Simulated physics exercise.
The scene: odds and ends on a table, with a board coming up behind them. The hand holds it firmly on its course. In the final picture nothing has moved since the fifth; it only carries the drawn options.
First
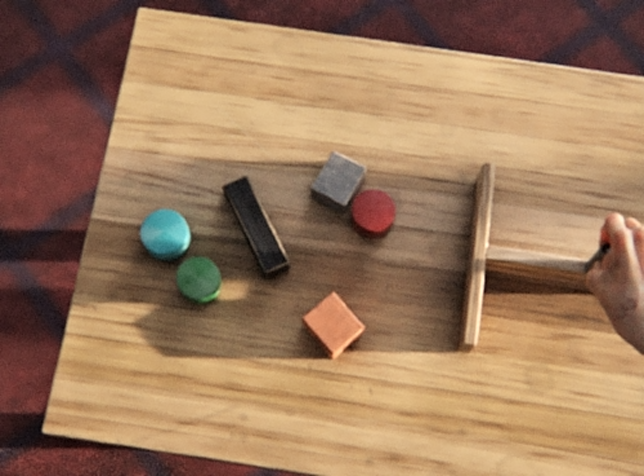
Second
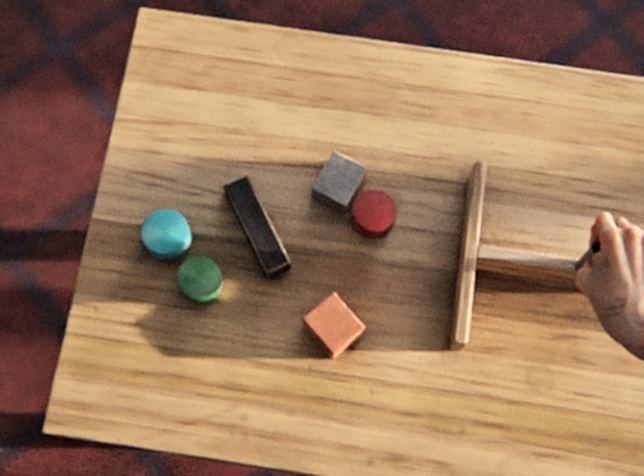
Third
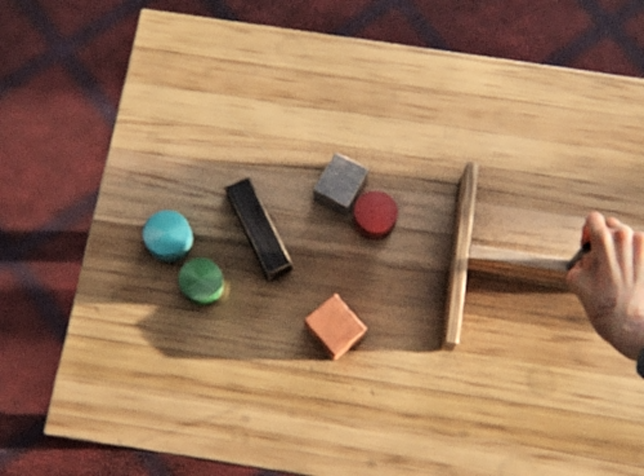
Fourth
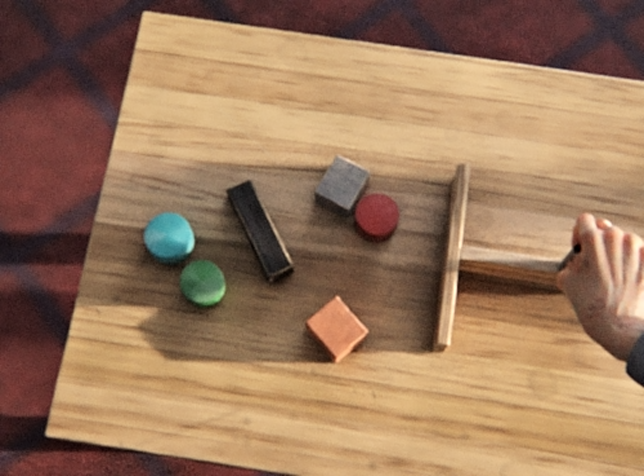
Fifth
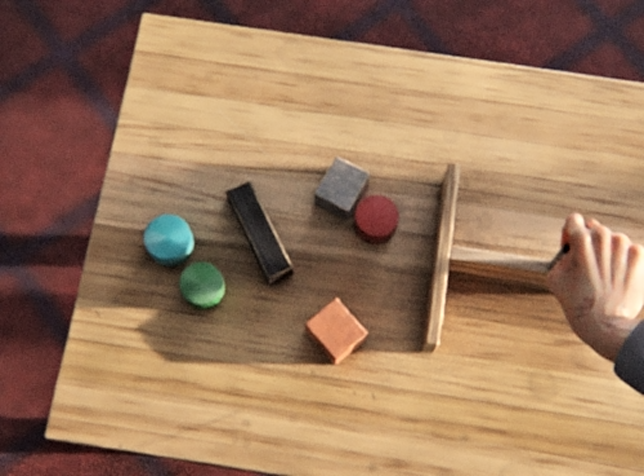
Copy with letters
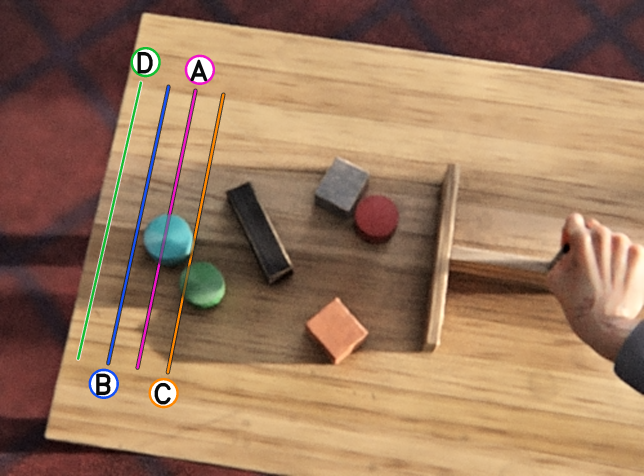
Wooden board on a handle sliding slowly left across a table, pushed by a hand, toward small coloured blocks and tins lying still.
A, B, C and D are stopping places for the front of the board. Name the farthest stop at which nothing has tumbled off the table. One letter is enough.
Nothing falls up to A.
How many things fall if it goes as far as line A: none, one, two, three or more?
The count is none.
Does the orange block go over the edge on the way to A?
No.
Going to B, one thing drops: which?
The turquoise tin.
On the marked copy, A at (168, 223); B at (140, 219); C at (197, 227); D at (111, 215).
With A. Early on, board (344, 236); orange block (292, 326); grey block (320, 176).
Further on, board (244, 222); turquoise tin (158, 233); green tin (172, 274).
At the end, board (167, 210); turquoise tin (90, 235); green tin (112, 275); nothing has fallen.
As for the rest, B drops the turquoise tin; C is safe but short; D drops the green tin, black stick, red tin, grey block and turquoise tin.
